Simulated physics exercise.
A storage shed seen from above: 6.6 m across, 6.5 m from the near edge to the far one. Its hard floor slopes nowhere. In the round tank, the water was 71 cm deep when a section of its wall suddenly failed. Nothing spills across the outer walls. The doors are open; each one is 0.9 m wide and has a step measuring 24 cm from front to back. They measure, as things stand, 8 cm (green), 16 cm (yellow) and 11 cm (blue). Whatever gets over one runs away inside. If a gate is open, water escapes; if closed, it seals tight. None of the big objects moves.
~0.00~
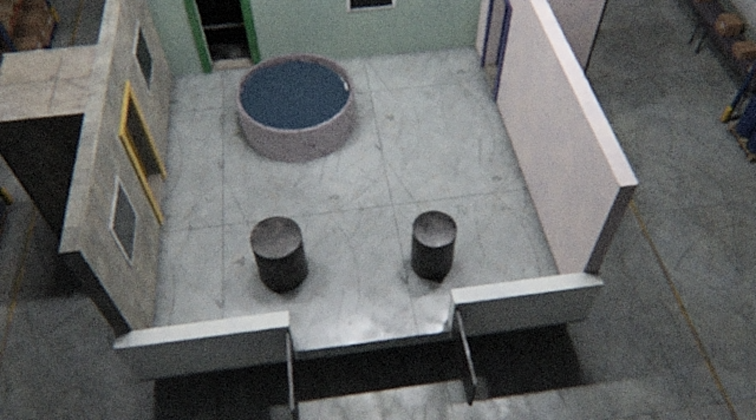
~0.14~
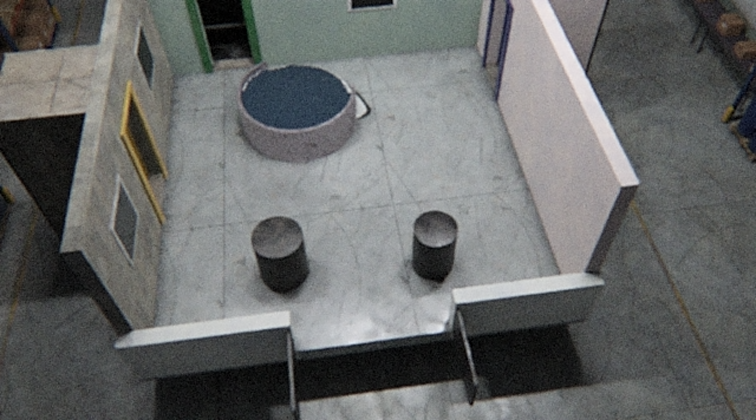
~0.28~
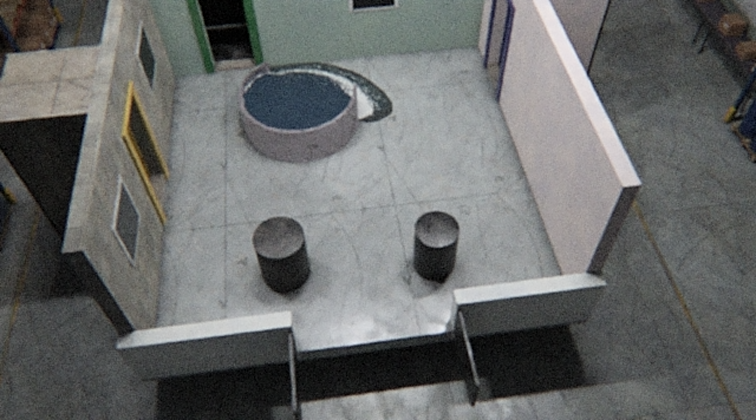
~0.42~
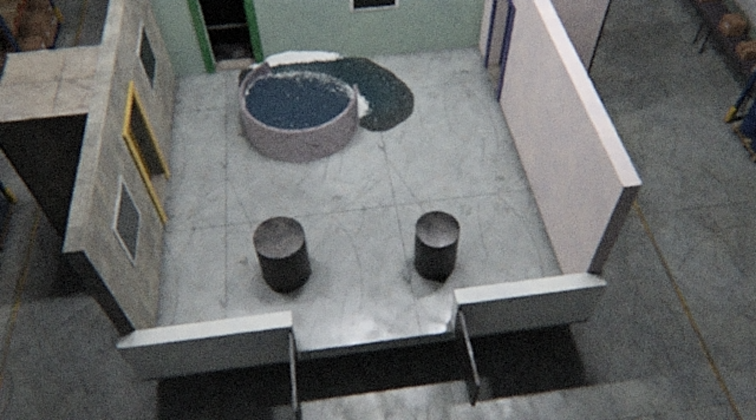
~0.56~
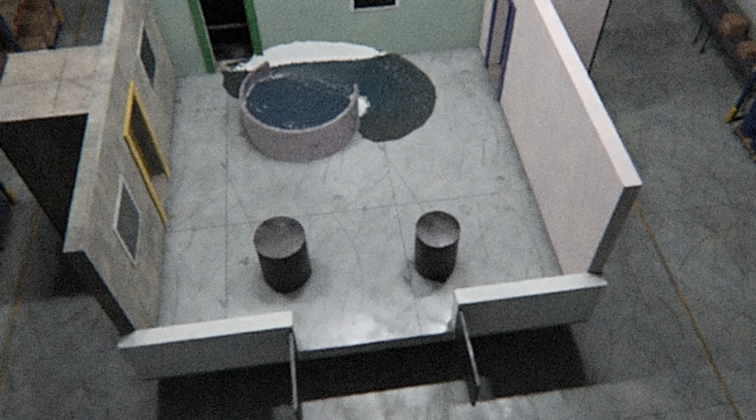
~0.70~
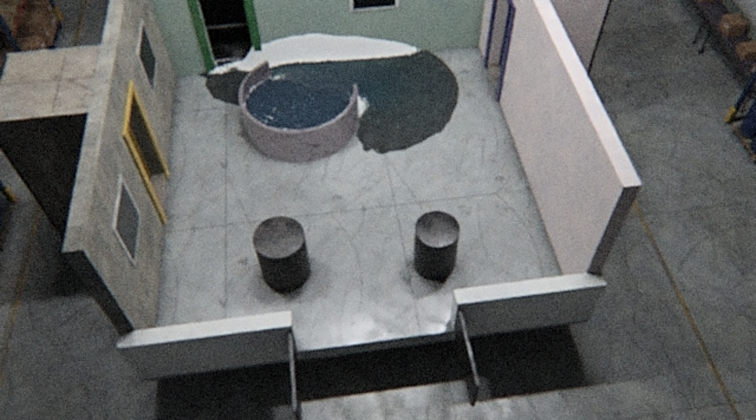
A round tank full of water in a walled room sat still, then water poured out through its far side, spreading across the floor in a dark puddle to the right and to the green door.
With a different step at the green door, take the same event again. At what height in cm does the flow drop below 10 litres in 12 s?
11.5 cm.
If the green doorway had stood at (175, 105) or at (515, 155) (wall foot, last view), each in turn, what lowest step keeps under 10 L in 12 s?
Around 17 and 7.0 cm respectively.
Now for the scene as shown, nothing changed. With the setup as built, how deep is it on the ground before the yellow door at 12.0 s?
It works out to about 6.5 centimetres deep.
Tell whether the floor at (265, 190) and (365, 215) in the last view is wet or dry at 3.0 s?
Bone dry, then bone dry.
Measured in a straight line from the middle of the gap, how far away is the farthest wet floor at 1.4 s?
The front sits around 3.6 m out.
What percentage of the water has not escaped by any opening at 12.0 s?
Roughly 80 per cent of the water.
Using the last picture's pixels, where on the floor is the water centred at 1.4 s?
(333, 92), roughly.
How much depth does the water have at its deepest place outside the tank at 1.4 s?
Around 52 centimetres.
After 1.4 s water covers 25 % of the floor, deepest (52 cm) near (474, 46); 11 cm at the green door, 12 litres in over its 8 cm step.
After 3.0 s water covers 45 % of the floor, deepest (30 cm) near (476, 51); 9 cm at the green door, 21 litres in over its 8 cm step.
After 12.0 s water covers 100 % of the floor, deepest (8 cm) near (294, 171); 3 cm at the green door, 23 litres in over its 8 cm step.
At the green door as built, the water arrived by 0.6 s and peaked near 14 cm at 0.8 s.
Run again over the same 12 s with other heights there, 13 litres in over 10.5 cm, 6 litres over 14 cm. The limit of 10 litres is kept from about 11.5 cm up.
